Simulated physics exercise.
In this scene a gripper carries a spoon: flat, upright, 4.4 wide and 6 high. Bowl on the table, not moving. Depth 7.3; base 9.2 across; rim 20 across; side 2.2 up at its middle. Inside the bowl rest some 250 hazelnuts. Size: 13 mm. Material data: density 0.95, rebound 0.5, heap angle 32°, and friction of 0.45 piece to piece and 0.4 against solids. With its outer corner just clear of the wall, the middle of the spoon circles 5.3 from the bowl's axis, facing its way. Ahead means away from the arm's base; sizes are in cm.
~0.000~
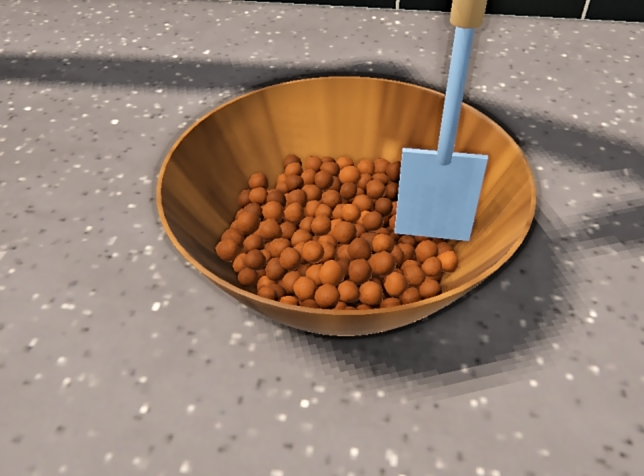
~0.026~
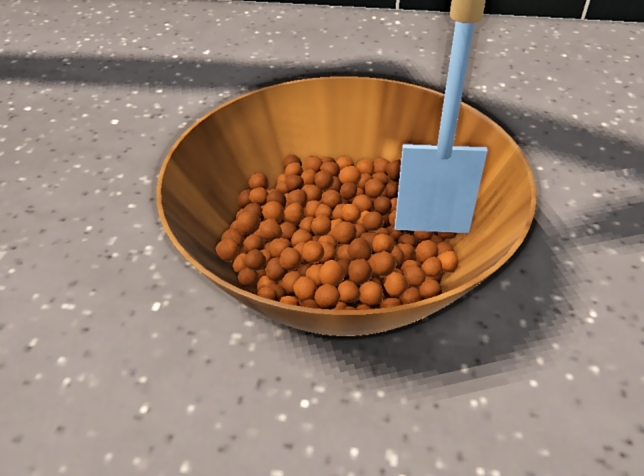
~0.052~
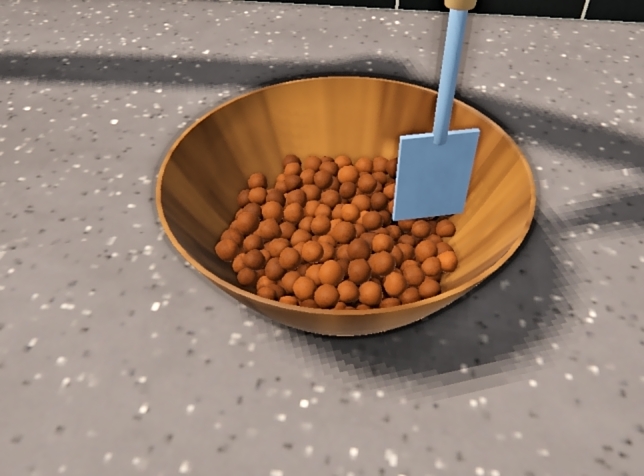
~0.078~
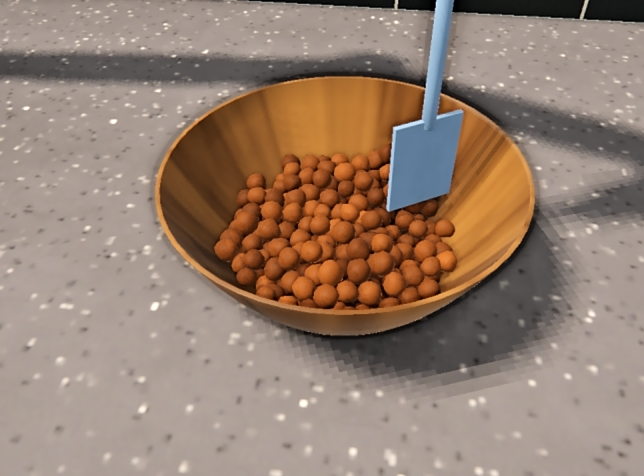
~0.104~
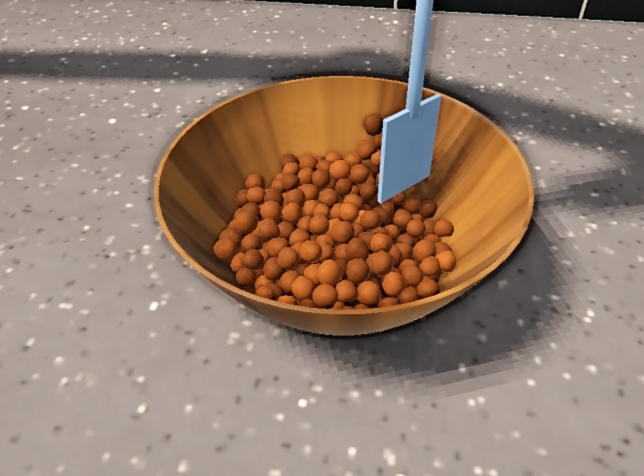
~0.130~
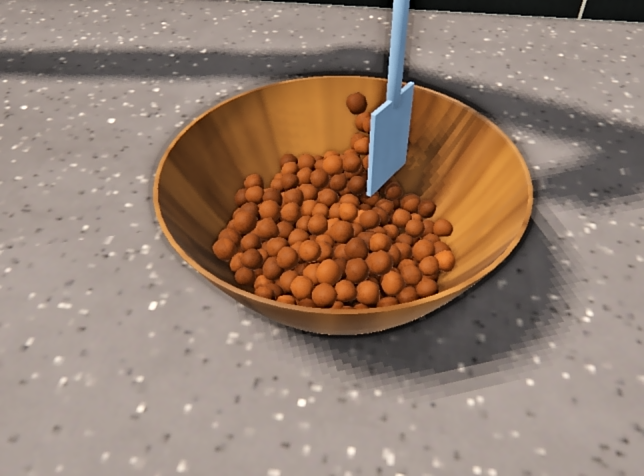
A blue spatula-like spoon sweeping along the right inner side of a wooden bowl toward the back, pushing a few brown balls.
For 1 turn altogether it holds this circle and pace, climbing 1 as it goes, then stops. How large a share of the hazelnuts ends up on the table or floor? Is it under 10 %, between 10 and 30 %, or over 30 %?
Under 10 %.
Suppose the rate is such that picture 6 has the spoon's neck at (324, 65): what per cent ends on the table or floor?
About 15 per cent.
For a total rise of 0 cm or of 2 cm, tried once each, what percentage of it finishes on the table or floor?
Close to 5 and 0 percent, in that order.
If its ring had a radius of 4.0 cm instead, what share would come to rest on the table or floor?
Some 0 percent would.
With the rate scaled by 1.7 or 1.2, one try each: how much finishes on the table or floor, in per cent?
I'd expect near 15 per cent, then near 5 per cent.
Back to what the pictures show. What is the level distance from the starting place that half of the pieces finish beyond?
About 2 centimetres.
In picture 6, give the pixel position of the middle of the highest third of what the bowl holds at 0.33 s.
Somewhere around (282, 229) in the last view.
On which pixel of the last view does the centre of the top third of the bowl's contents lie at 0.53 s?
Centre estimate: (386, 266).
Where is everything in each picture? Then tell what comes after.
In the first picture, spoon neck at (449, 129), 0° round; upper third of the load around (332, 223), from x 230 to 450, top at y 165; 249 in the bowl.
In the second picture, spoon neck at (449, 123), 5° round; upper third of the load around (337, 219), from x 230 to 450, top at y 165.
In the third picture, spoon neck at (444, 109), 18° round; upper third of the load around (333, 214), from x 230 to 450, top at y 165.
In the fourth picture, spoon neck at (432, 96), 33° round; upper third of the load around (331, 214), from x 225 to 445, top at y 155.
In the fifth picture, spoon neck at (416, 84), 48° round; upper third of the load around (330, 213), from x 225 to 445, top at y 125.
In the sixth picture, spoon neck at (396, 74), 63° round; upper third of the load around (333, 213), from x 225 to 445, top at y 105; 249 in the bowl.
After 0.33 s, 177° round, highest piece 7 above the table; 249 in the bowl.
After 0.53 s, 291° round, highest piece 8 above the table; 245 in the bowl, 2 on the table or floor, 2 in flight or on the tool.
After 0.82 s, 0° round, highest piece 6 above the table; 241 in the bowl, 8 on the table or floor.
After 1.52 s, 0° round, highest piece 6 above the table; 241 in the bowl, 8 on the table or floor.
At rest, 241 in the bowl, 8 on the table or floor. That is 3 % on the table or floor.
